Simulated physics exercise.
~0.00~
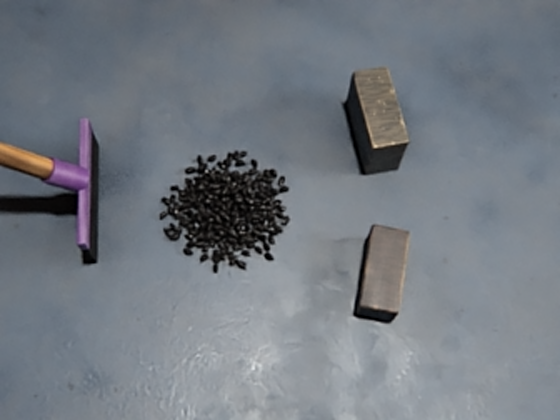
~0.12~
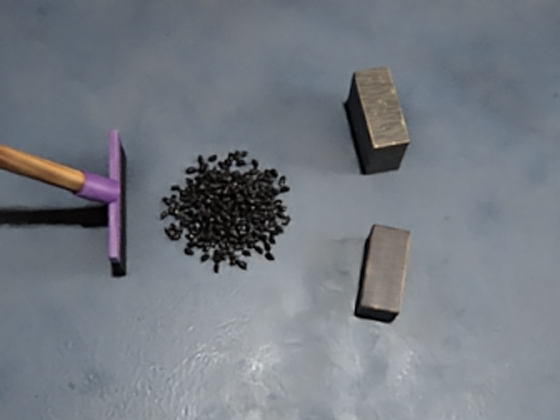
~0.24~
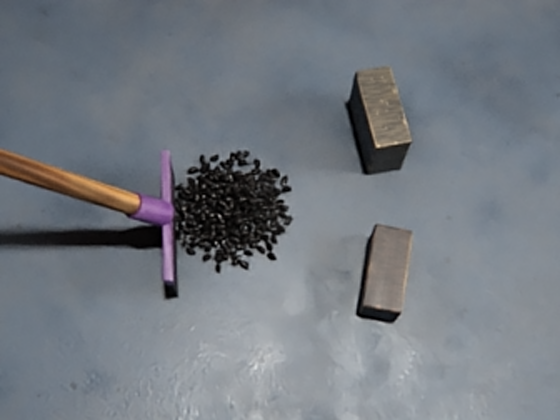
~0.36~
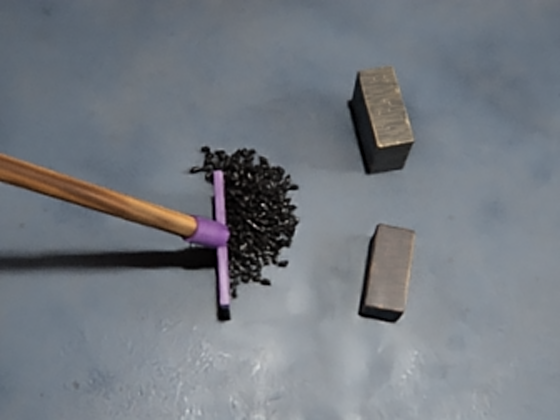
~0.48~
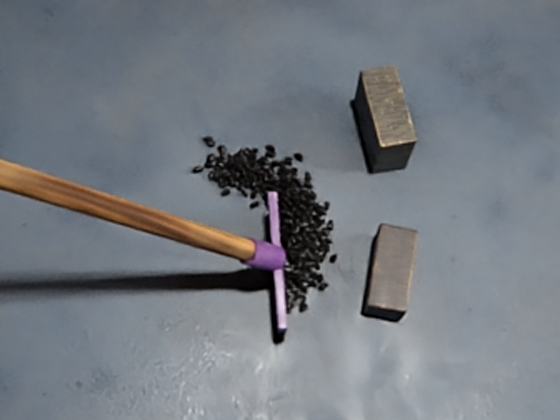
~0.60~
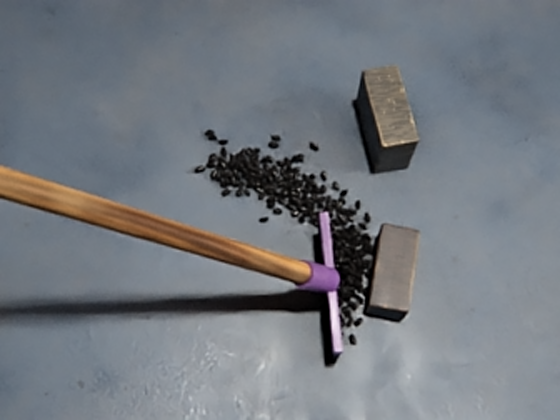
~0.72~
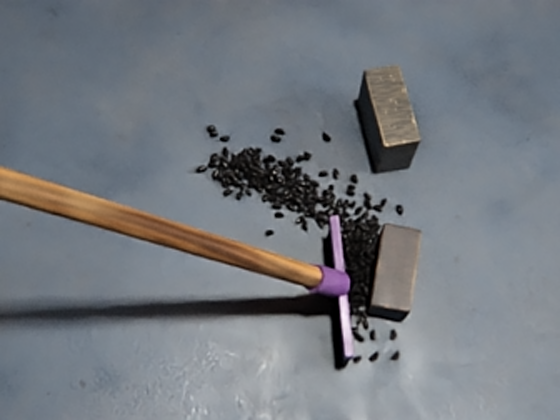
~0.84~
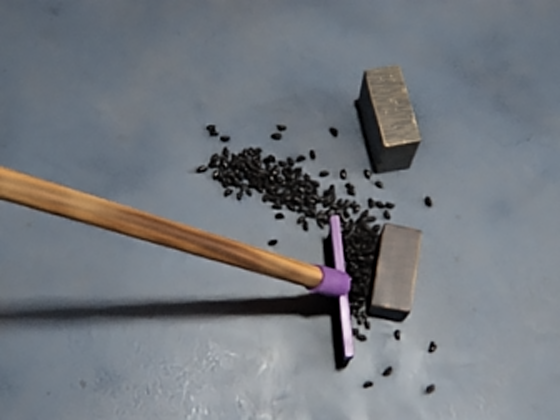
In this clip, a purple squeegee with a wooden handle pushes right through a pile of black beans, spreading them into a diagonal trail toward two blocks. It stops just short of the lower block, with beans packed between them and a few scattered past its ends.
